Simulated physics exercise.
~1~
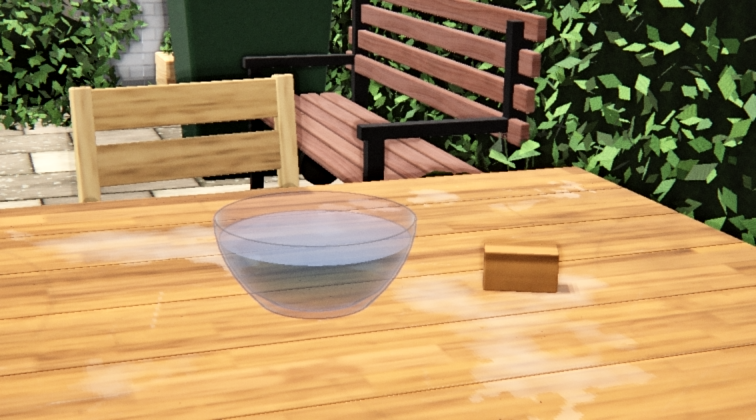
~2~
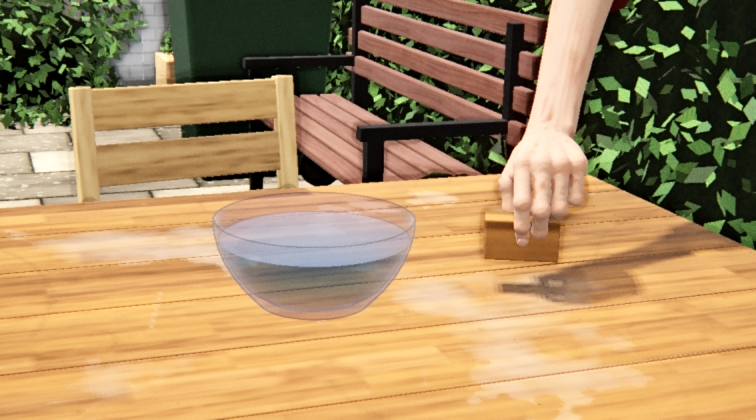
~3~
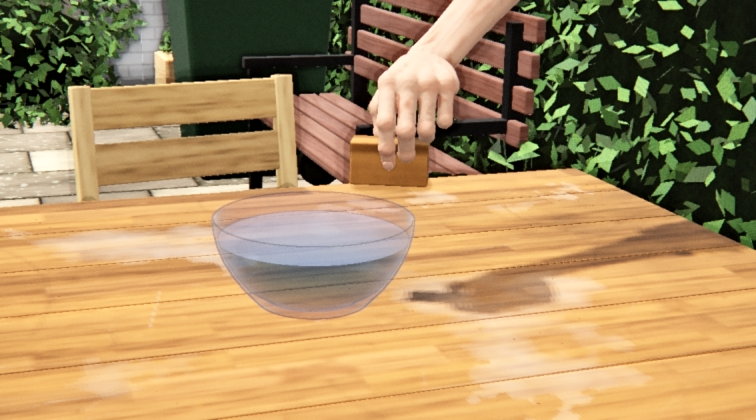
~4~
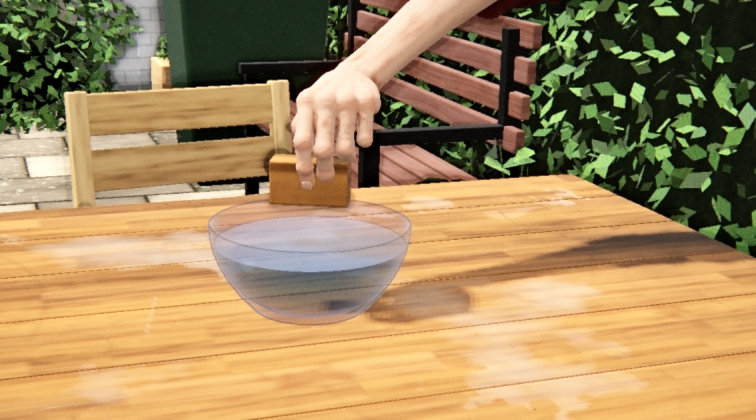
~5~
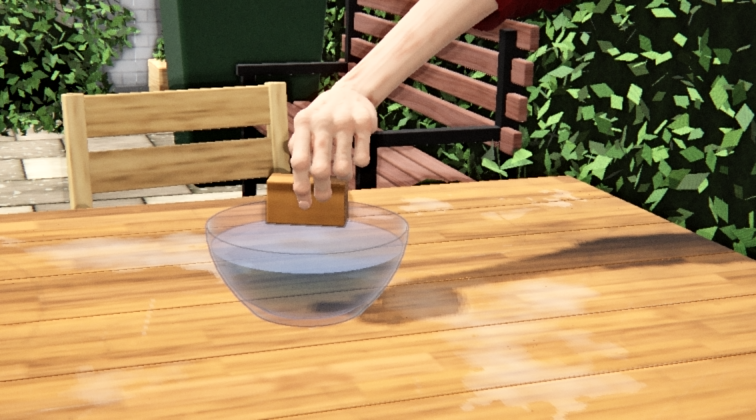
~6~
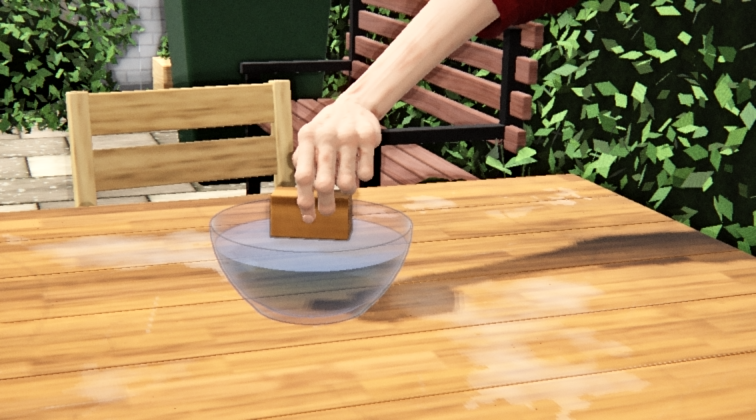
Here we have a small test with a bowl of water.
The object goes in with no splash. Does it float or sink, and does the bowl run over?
It stays up; the bowl holds it fine.
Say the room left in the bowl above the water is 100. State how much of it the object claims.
I make it 10 per cent.
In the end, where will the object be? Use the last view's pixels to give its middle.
Its centre ends up around (312, 244) in the last picture.
Next, the wooden block enters the water; the bowl is about three quarters full.
After that, the wooden block comes up again; the bowl is about three quarters full.
Finally, the wooden block rides on the surface; the bowl is about three quarters full; the top is dry.
